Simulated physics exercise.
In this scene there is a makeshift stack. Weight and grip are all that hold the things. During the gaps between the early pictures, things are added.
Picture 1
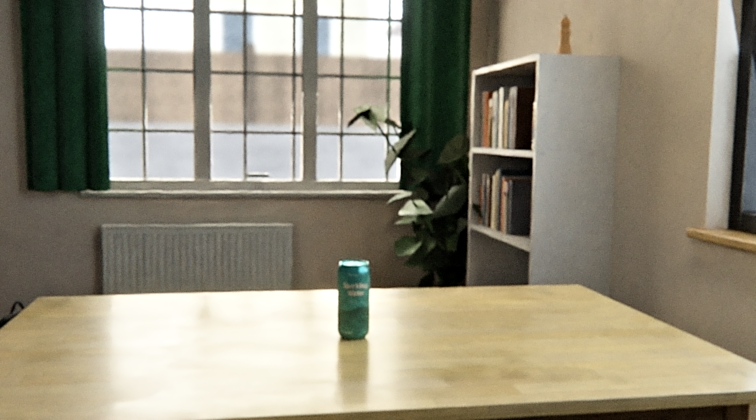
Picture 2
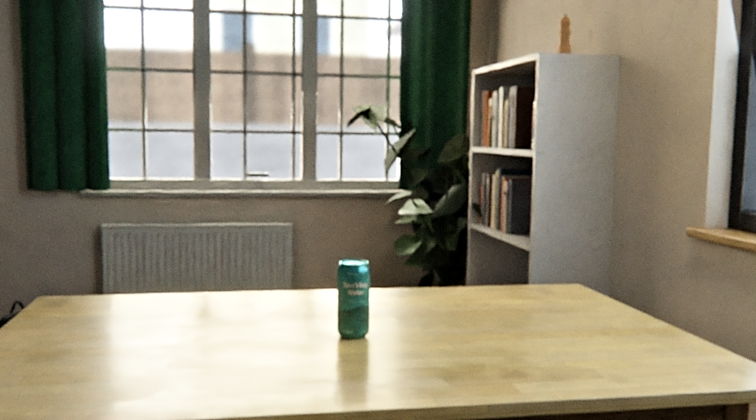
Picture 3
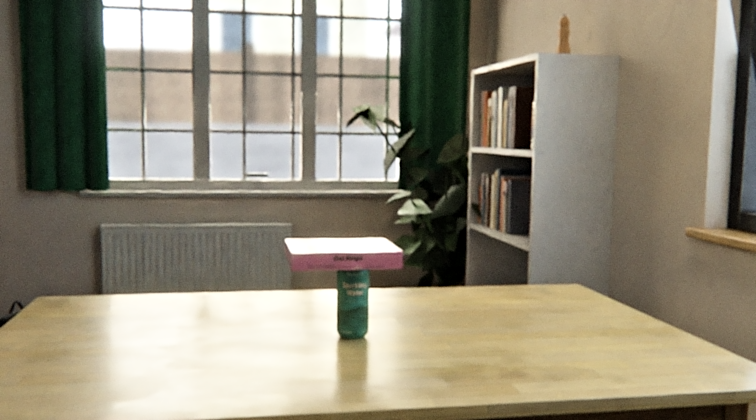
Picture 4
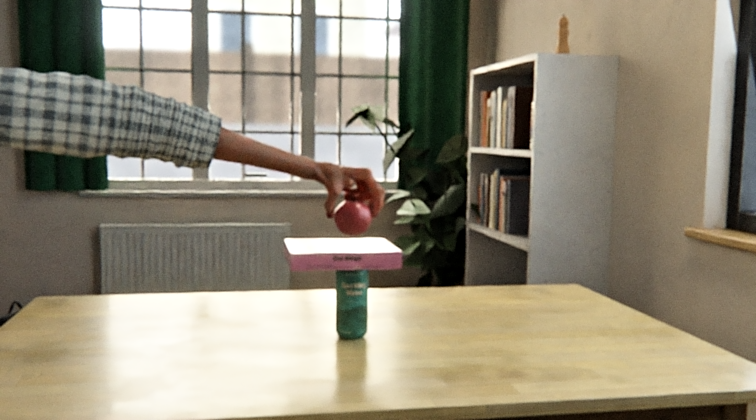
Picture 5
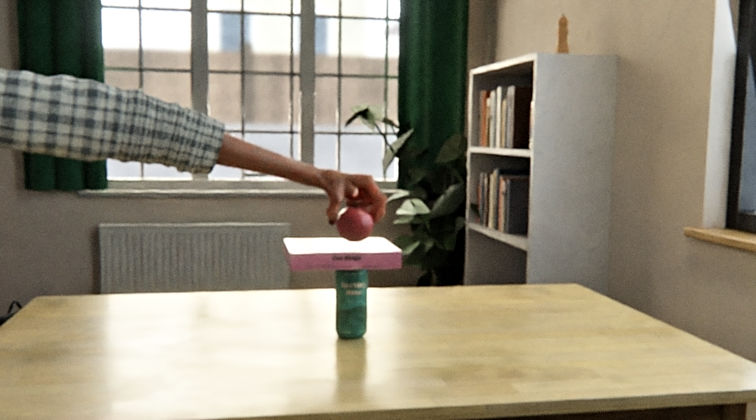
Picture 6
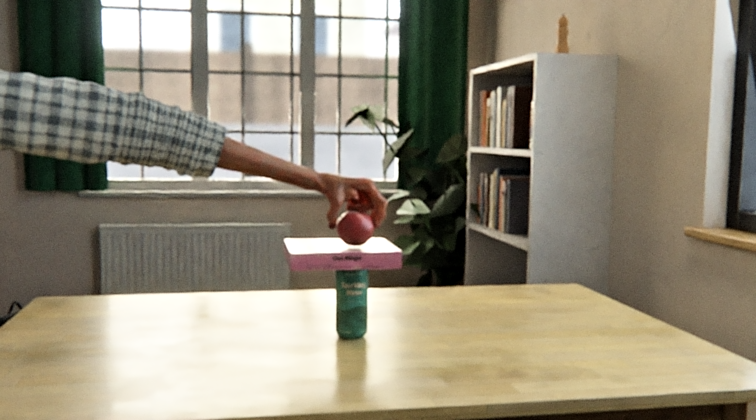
In a room with green curtains and a bookshelf, a turquoise can stands alone on a wooden table. A pink box then appears flat on top of it. An arm in a checked sleeve reaches in from the left and lowers a red apple slightly onto the box, fingers still holding it.
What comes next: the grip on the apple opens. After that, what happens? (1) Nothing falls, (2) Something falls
Option 1: Nothing falls.
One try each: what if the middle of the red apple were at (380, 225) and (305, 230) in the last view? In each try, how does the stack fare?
Well, the first time the stack stays put, and the second time it comes down.
Then, 0.30 s on from there, no change.
Then, 0.70 s on from there, red apple resting near (355, 229).
In the end, all 3 unmoved. At the end, from the last picture's camera, red apple near (355, 229). The stack holds.
